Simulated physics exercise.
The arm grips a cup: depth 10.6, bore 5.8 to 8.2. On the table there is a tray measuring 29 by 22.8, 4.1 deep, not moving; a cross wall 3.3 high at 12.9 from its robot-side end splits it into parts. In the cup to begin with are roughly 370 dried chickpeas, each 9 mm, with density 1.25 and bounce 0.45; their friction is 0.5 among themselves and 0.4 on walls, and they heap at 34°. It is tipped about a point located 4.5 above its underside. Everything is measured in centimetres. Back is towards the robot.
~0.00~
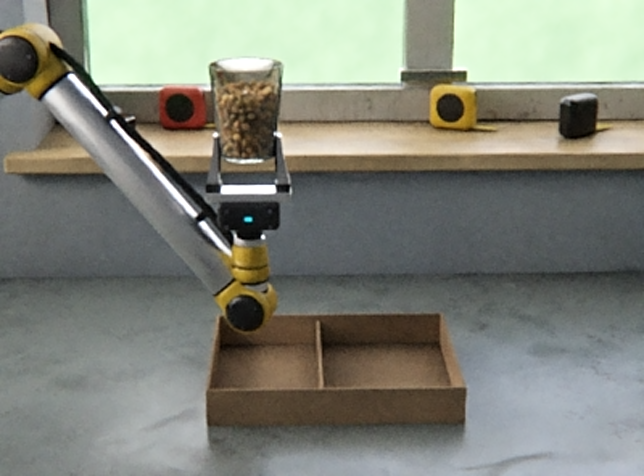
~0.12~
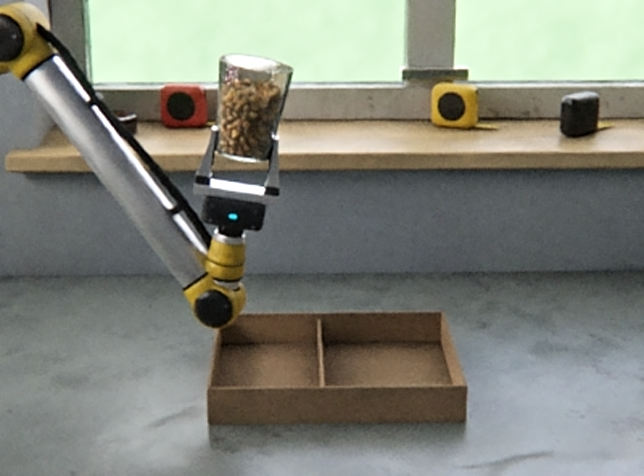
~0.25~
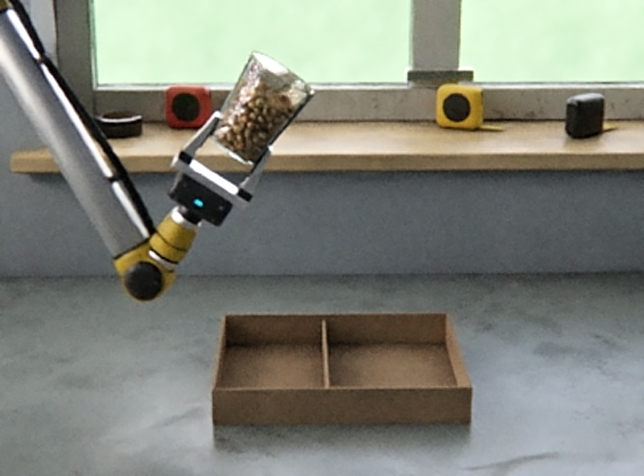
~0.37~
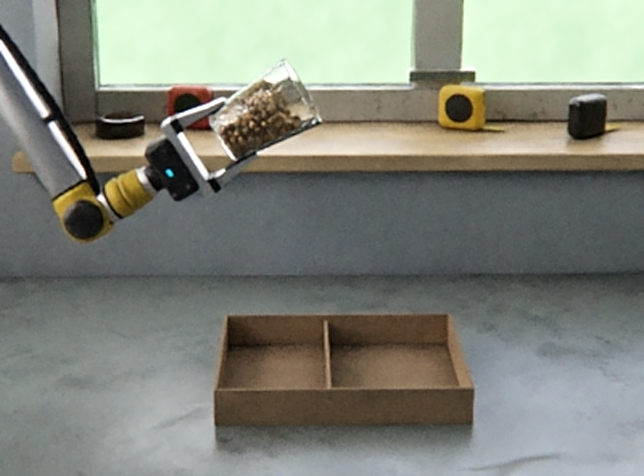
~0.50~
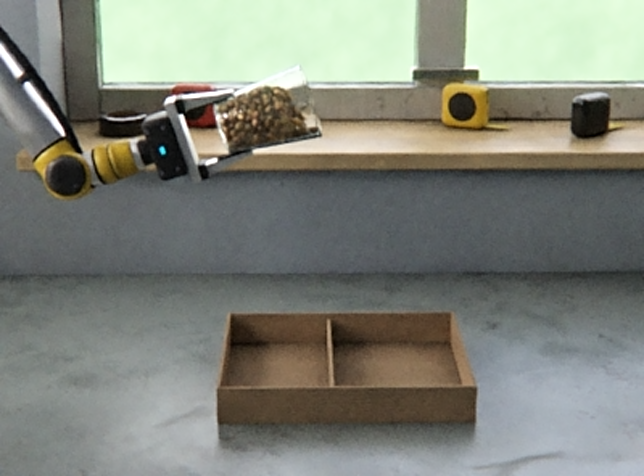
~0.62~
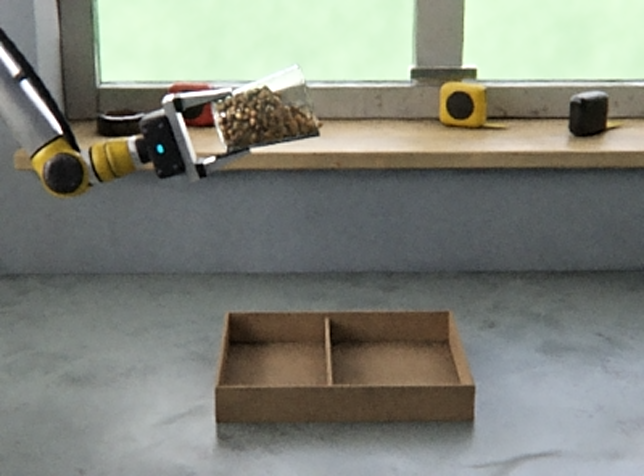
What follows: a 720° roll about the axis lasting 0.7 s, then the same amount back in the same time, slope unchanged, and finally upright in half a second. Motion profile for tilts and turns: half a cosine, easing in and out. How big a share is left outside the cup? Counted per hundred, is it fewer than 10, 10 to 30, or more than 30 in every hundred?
10 to 30 in every hundred.
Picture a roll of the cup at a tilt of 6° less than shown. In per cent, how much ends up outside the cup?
I'd put it at close to 5 per cent.
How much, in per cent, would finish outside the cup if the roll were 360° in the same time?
Roughly 20 %.
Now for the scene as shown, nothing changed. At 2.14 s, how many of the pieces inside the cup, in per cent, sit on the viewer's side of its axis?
About 55 %.
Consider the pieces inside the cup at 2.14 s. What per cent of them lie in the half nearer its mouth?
Mouth-half share: Approx. 35 in a hundred.
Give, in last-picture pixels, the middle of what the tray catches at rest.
Near (396, 375).
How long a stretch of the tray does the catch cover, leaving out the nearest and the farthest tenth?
Spread length: Approx. 12 cm.
After 1.38 s, tipped 73°, highest piece 36 above the table; 340 in the cup, 27 in the far-side part, 4 in flight or on a rim.
After 2.14 s, tipped 63°, highest piece 35 above the table; 314 in the cup, 52 in the far-side part, 2 on the table or floor, 3 in flight or on a rim.
After 2.72 s, upright, highest piece 38 above the table; 313 in the cup, 55 in the far-side part, 3 on the table or floor.
After 3.42 s, upright, highest piece 38 above the table; 313 in the cup, 55 in the far-side part, 3 on the table or floor.
In the end, 313 in the cup, 55 in the far-side part, 3 on the table or floor. That is 16 % outside the cup.
